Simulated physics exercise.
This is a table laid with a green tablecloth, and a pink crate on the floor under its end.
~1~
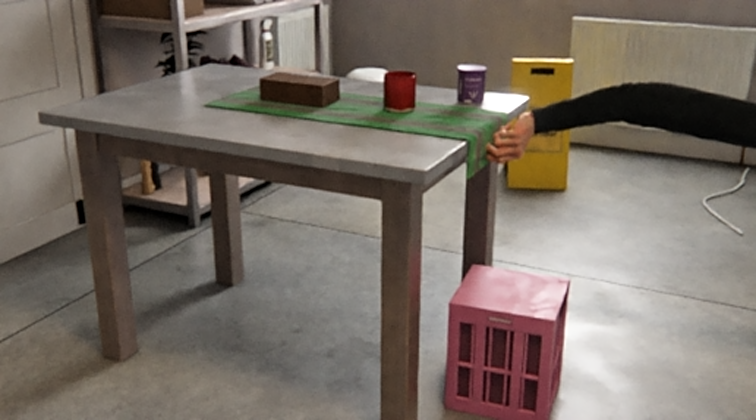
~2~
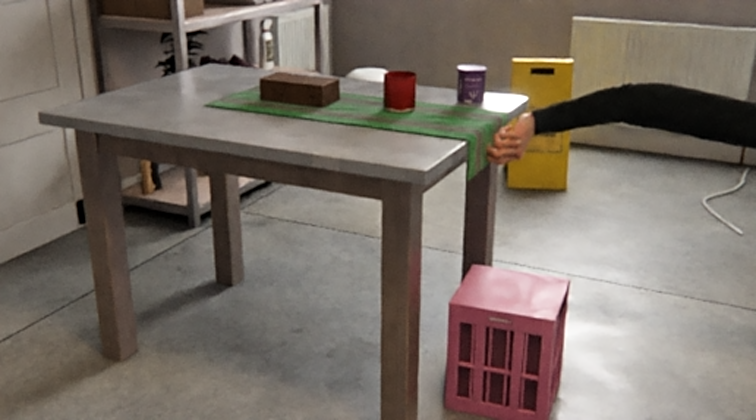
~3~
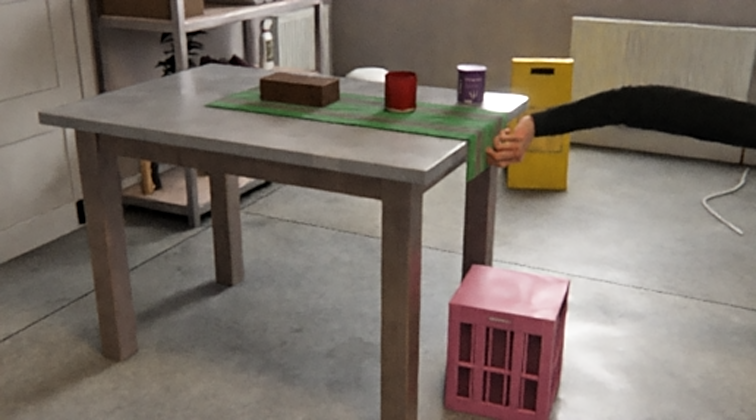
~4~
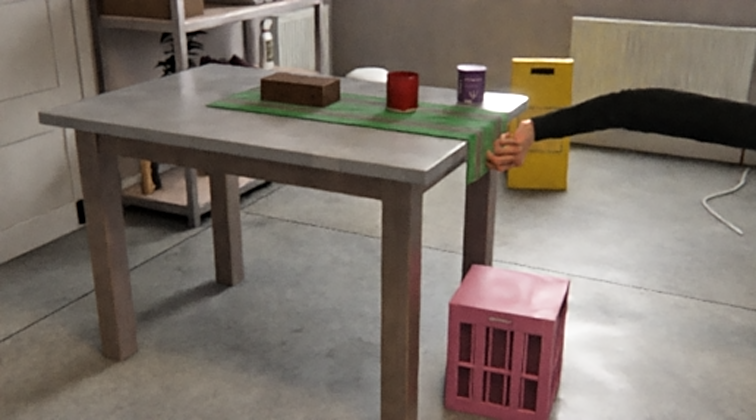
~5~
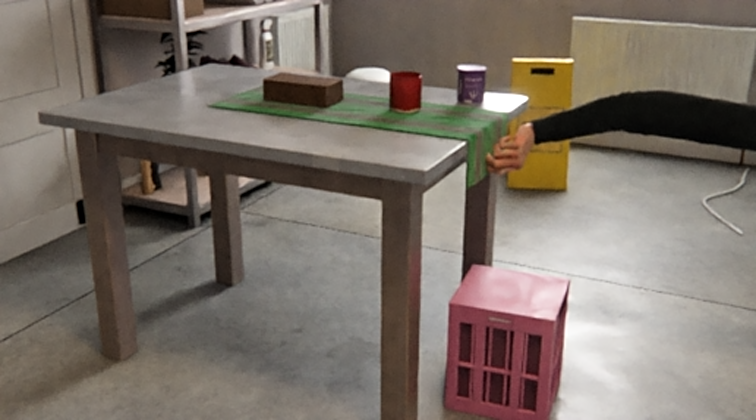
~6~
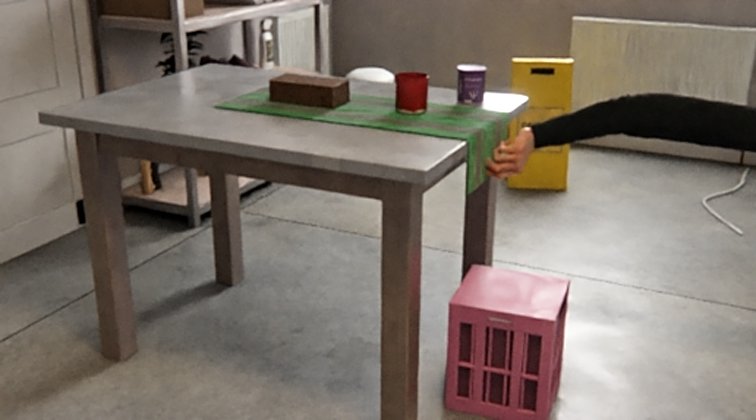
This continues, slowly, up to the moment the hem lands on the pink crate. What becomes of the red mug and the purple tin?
The red mug goes over the edge, the purple tin keeps clear of the edge.
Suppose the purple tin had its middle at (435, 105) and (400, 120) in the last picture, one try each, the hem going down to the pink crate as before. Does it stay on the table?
At the first it goes over the edge; at the second it holds its place on top.
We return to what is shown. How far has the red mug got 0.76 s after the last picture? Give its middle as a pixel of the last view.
By then it is at (449, 97).
Then, 0.76 s on from there, hem going down; mug carried along near (449, 98); tin in place.
Then, 1.66 s on from there, hem going down; mug tipping at the edge near (502, 107); tin in place.
In the end, hem on the crate; mug down below near (532, 253); tin in place. The red mug is carried off the end and the purple tin stays on the table.
